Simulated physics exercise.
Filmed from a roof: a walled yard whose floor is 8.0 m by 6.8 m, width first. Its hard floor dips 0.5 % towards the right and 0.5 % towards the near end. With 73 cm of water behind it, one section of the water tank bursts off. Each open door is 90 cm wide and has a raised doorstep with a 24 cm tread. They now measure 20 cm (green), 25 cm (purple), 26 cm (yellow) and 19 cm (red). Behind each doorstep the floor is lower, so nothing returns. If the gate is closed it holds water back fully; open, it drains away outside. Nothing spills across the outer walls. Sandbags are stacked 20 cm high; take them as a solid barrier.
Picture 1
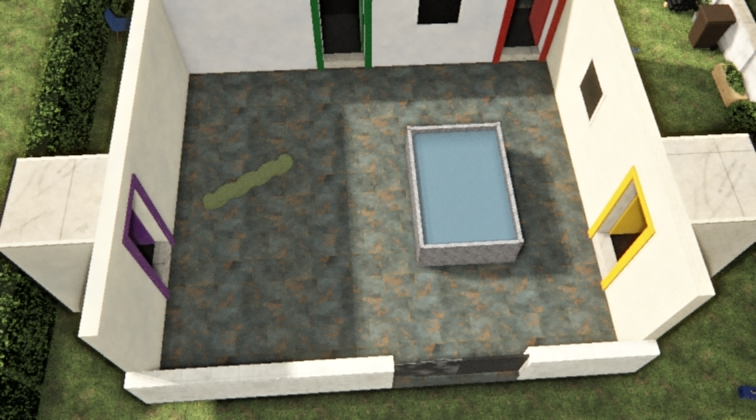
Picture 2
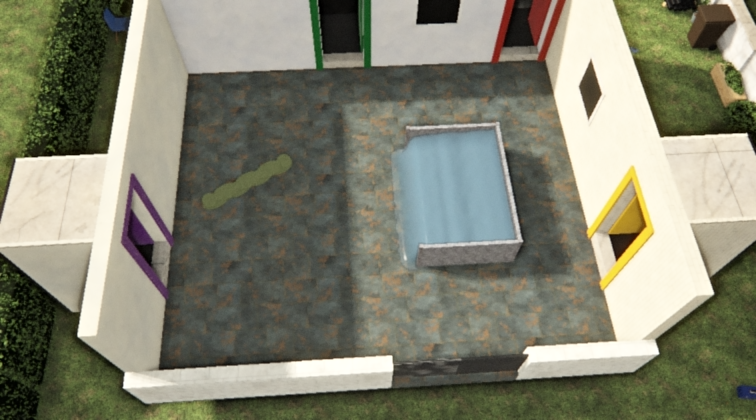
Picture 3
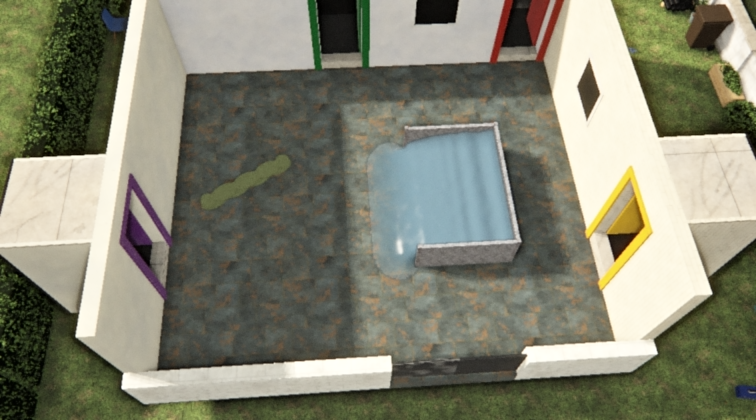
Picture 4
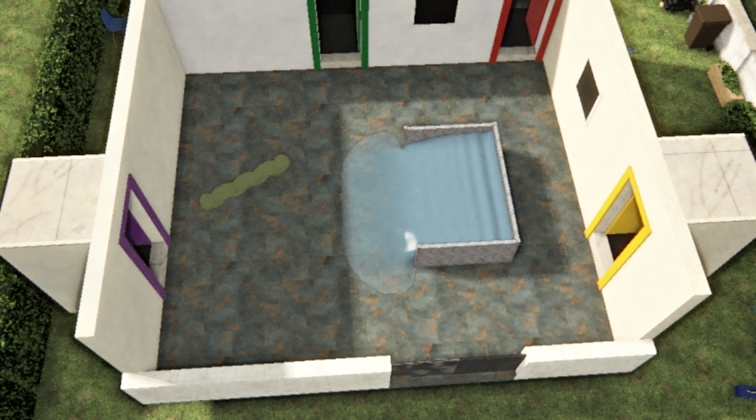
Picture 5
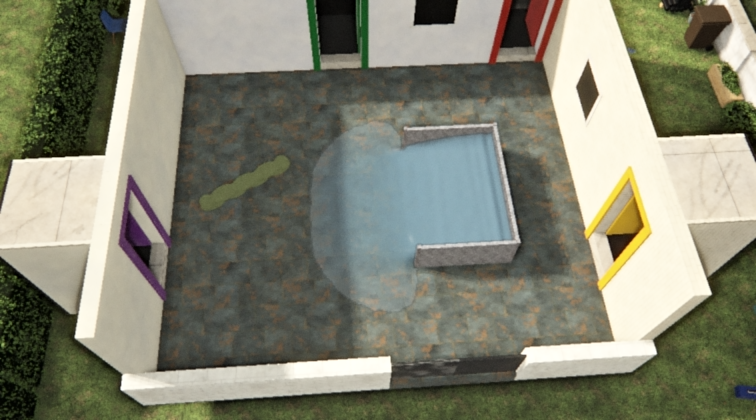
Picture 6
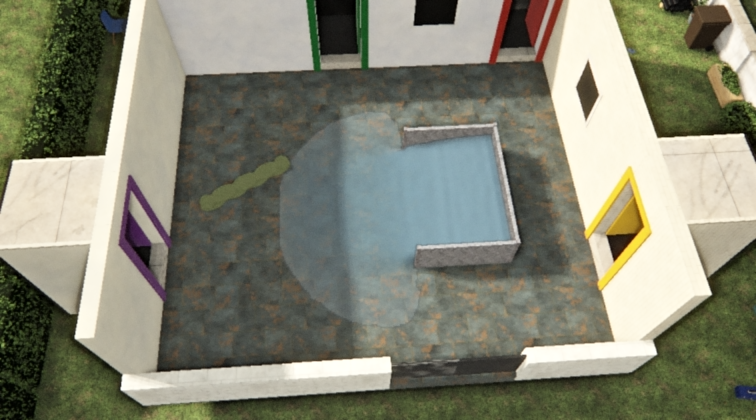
At the start, a rectangular water tank stands whole and still on the dark floor of a walled yard, right of a low green barrier. Then its left side bursts off and water pours out, spreading leftward in a widening, rounded sheet that reaches the barrier's near right end.
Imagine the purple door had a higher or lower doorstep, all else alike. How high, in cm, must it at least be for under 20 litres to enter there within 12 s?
Close to 31 cm is just enough.
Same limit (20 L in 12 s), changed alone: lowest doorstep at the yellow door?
About 9.5 cm at yellow.
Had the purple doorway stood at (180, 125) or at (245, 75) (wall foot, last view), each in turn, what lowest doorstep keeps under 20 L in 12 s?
Roughly 11.5 and 10.5 cm.
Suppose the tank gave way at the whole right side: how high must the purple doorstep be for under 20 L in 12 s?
Then roughly 6.5 cm.
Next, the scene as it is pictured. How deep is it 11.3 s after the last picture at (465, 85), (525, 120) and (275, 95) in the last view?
In that order: 5, 10 and 3 cm.
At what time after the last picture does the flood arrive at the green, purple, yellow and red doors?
Arrival: Green 1.4 s, purple 0.6 s, yellow 6.0 s, red 7.0 s.
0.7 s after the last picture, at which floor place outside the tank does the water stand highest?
At about (171, 233).
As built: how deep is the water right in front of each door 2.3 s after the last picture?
In cm: Green 2, purple 31, yellow 0, red 0.
Then, 0.7 s after the last picture water covers 40 % of the floor, deepest (42 cm) near (171, 233); 13 cm at the purple door, 0 litres in over its 25 cm doorstep.
Then, 2.3 s after the last picture water covers 55 % of the floor, deepest (48 cm) near (156, 386); 31 cm at the purple door, 50 litres in over its 25 cm doorstep.
Then, 11.3 s after the last picture water covers 95 % of the floor, deepest (13 cm) near (565, 158); 3 cm at the purple door, 59 litres in over its 25 cm doorstep.
At the purple door as built, the water peaked near 36 cm, 1.7 s after the last picture.
With a doorstep of 27.5 cm, 40 litres would have come in within the 12 s; with 37 cm, 6 litres. So under 20 litres takes about 31 cm.
